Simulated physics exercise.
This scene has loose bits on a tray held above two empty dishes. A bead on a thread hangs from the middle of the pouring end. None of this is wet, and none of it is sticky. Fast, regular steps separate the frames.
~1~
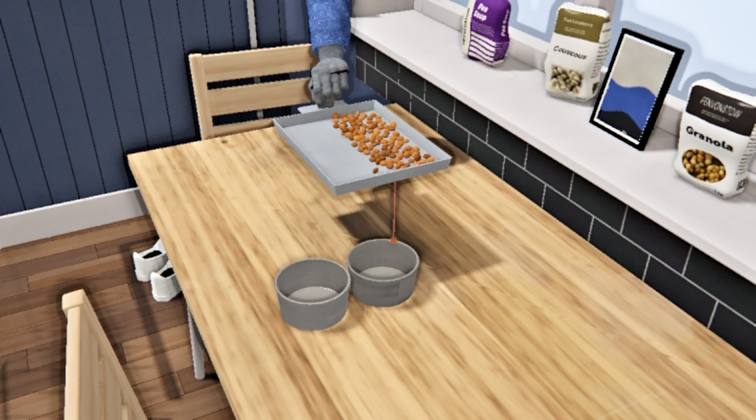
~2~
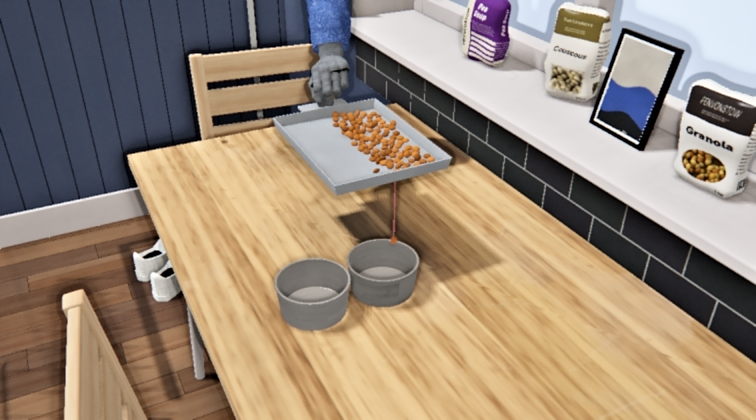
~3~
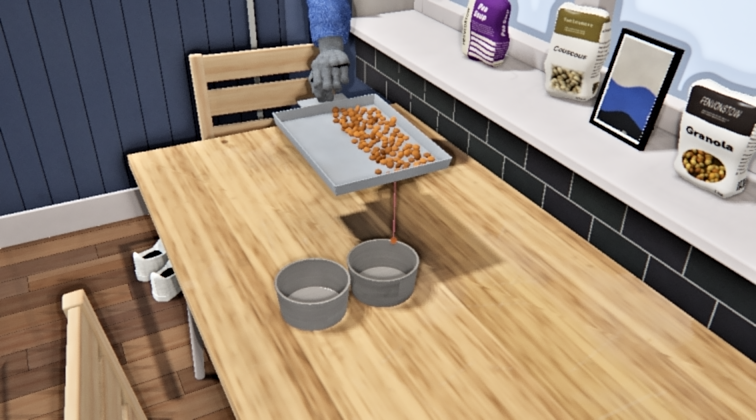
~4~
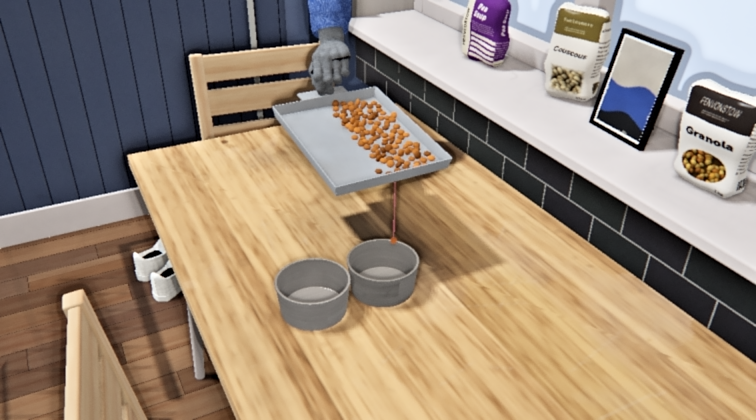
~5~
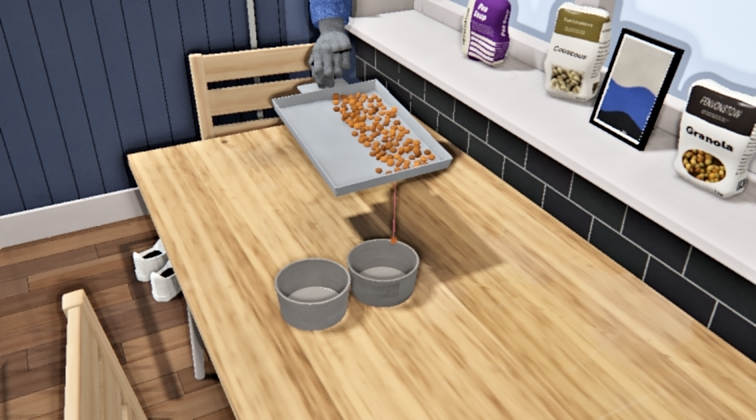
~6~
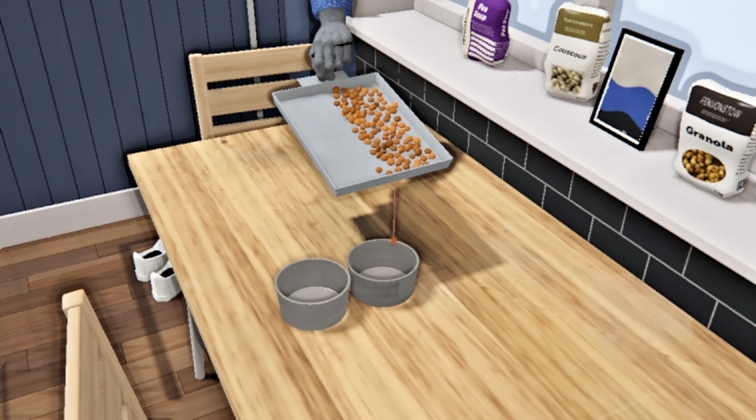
A gloved hand slowly tilts a gray tray of orange-brown bits above two empty dishes.
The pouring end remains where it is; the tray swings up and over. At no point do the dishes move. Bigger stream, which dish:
The right dish.
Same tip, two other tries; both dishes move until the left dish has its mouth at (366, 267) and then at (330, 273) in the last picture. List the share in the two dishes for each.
It would be roughly 80 per cent for the first and roughly 60 per cent for the second.
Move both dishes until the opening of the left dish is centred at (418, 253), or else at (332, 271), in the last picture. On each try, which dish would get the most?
On the first go the left-side one comes out on top, and on the second go the right-side one.
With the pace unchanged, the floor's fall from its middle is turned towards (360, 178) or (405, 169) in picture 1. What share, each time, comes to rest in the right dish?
You'd see roughly 50 per cent the first time and 10 per cent the second.
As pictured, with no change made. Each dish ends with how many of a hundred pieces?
Share at the end - left dish ~ 0 %, right dish ~ 40 %.
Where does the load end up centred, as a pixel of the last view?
Around (400, 291).
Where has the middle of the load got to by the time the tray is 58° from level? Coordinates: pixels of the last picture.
The load's middle is around (400, 165).
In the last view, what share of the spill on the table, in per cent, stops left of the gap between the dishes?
That's about 0 per cent of the spill.
Soon after the last picture, tray tipped steeply; nearly all on the tray; a stray few in the air.
A little later, tray tipped right over; about a third on the tray; a stray few in the left dish; a small part in the right dish; about a quarter outside both; about a quarter in the air.
Later still, tray tipped past a quarter turn; a small part in the left dish; about half in the right dish; about half outside both.
At rest, tray tipped past a quarter turn; a small part in the left dish; about half in the right dish; about half outside both.
